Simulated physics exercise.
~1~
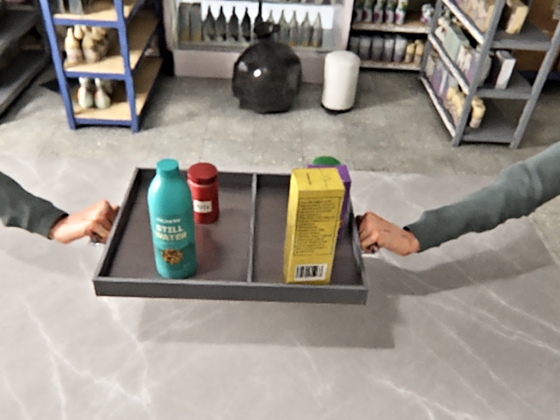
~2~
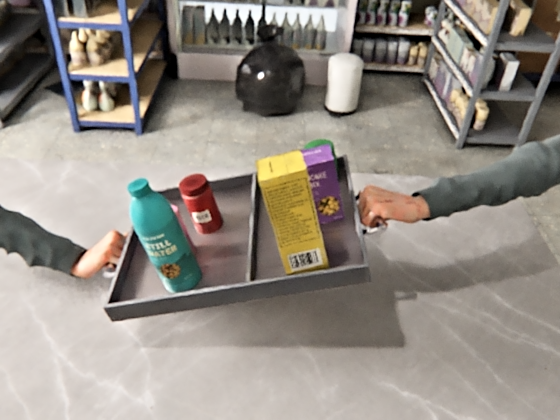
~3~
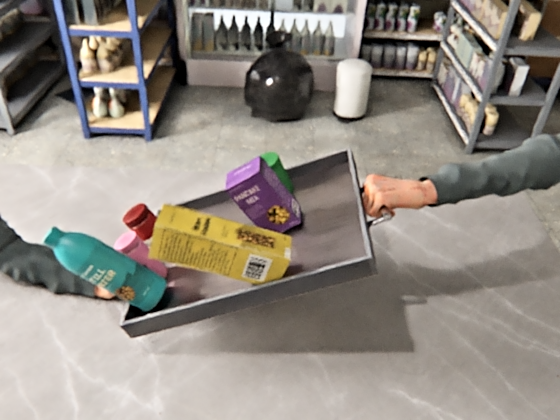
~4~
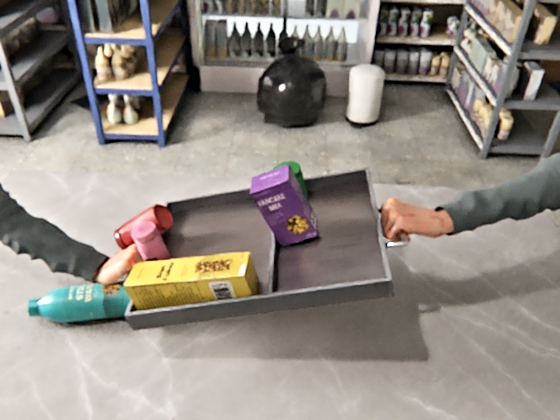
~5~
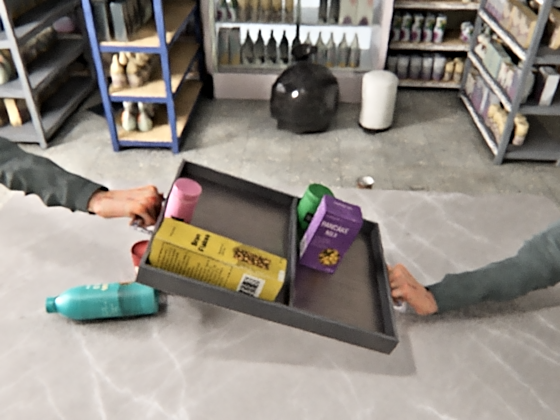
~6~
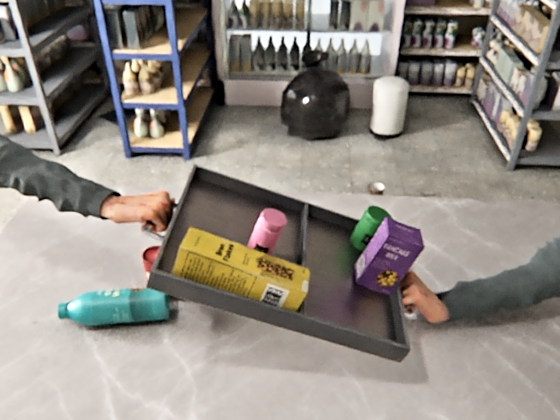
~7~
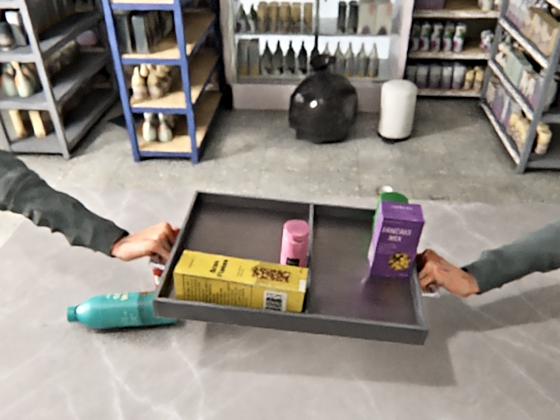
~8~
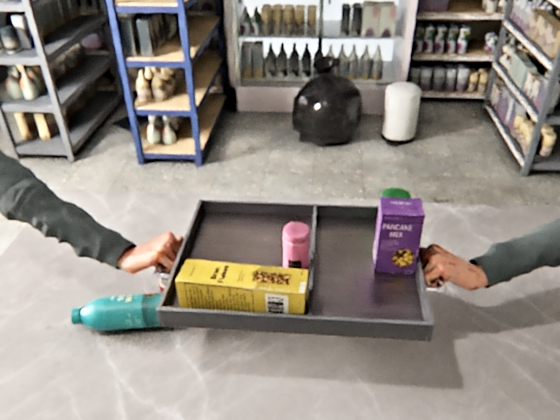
A dark tray with a low rim and a central divider is held by two hands above a grey marbled surface, seen from slightly above, with store shelves behind. It carries a turquoise bottle and red jar on the left, a yellow carton, purple carton and green jar on the right. The hands tip it steeply left; the yellow carton topples and slides across the divider beside a pink shaker, and the bottle drops off. The tray then tilts right, leaving the red jar off too, while the pink shaker, purple carton and green jar slide right. It levels with the yellow carton lying flat and those three upright.
